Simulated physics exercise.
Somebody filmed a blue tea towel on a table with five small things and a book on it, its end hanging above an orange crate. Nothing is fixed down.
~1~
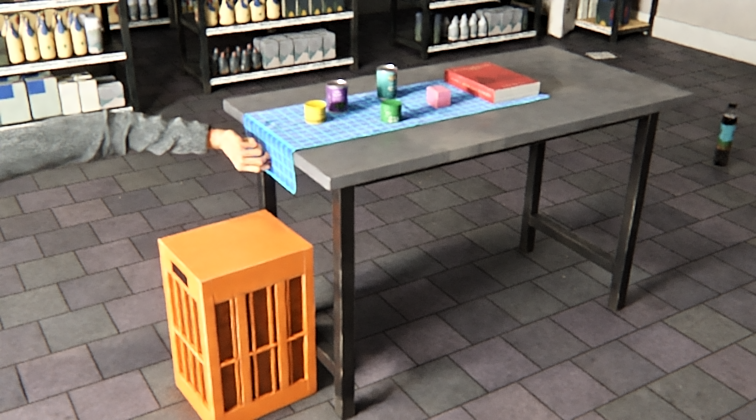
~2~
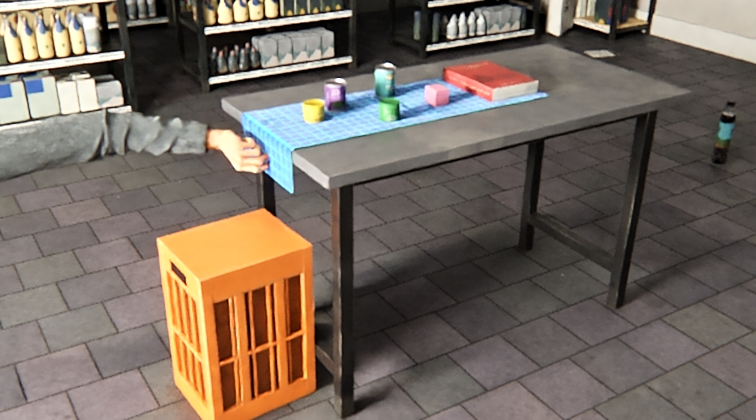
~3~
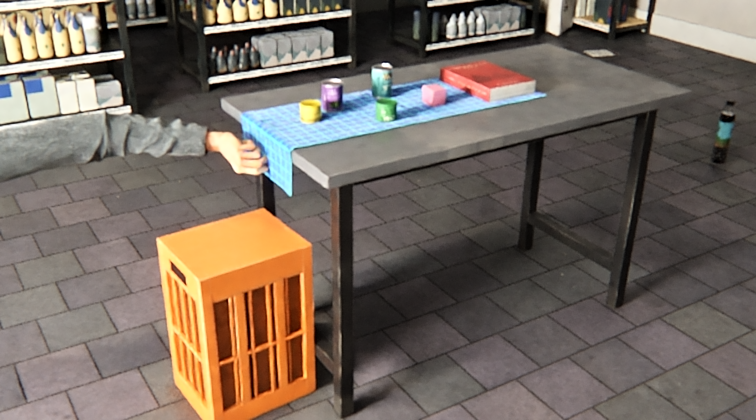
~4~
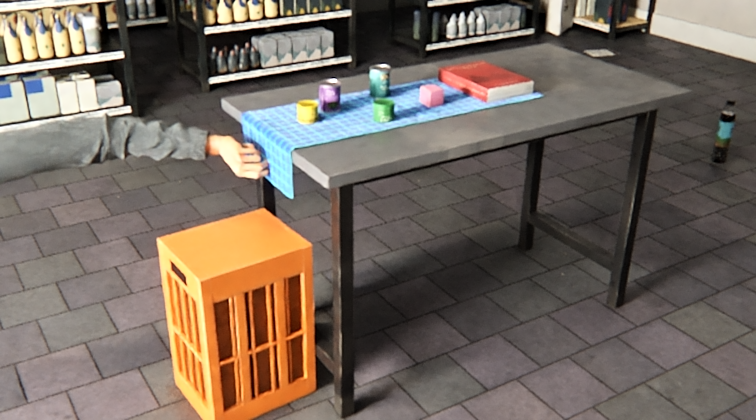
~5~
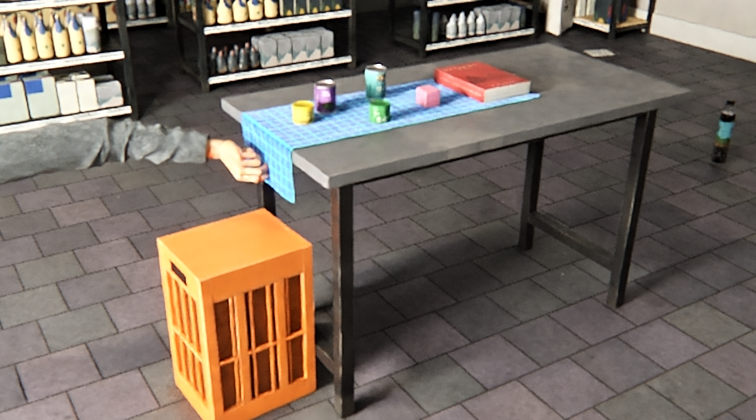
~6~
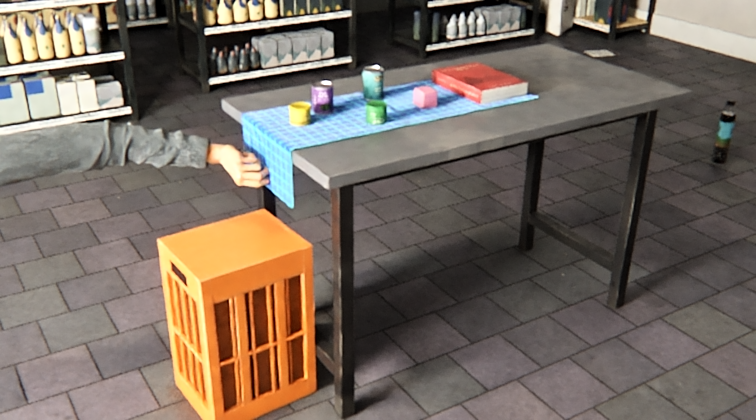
The footage shows a hand at the left holding the hanging end of a blue checked cloth on a grey table above an orange crate, drawing it slightly downward as the small containers, pink cube and red book shift slightly left.
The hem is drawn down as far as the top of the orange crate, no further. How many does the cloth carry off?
The table loses one.
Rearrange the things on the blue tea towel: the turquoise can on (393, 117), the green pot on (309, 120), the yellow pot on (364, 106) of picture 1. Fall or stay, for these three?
The turquoise can keeps its place on top, the green pot tumbles off, the yellow pot holds on.
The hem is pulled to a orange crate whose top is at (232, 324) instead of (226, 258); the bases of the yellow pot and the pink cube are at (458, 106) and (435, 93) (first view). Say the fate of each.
The yellow pot does not fall; the pink cube does not fall.
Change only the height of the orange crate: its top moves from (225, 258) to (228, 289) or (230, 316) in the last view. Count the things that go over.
Then 2 and 3.
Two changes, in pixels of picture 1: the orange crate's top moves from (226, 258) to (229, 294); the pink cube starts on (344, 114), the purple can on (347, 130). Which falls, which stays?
The pink cube is carried off, the purple can tumbles off.
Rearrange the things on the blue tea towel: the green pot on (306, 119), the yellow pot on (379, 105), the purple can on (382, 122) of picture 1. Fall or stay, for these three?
The green pot drops off; the yellow pot survives; the purple can does not fall.
Soon after, hem near (268, 202); all still up.
After that, hem on the crate; yellow pot gone.
In the end, hem on the crate; yellow pot gone. The count of fallen things is one.
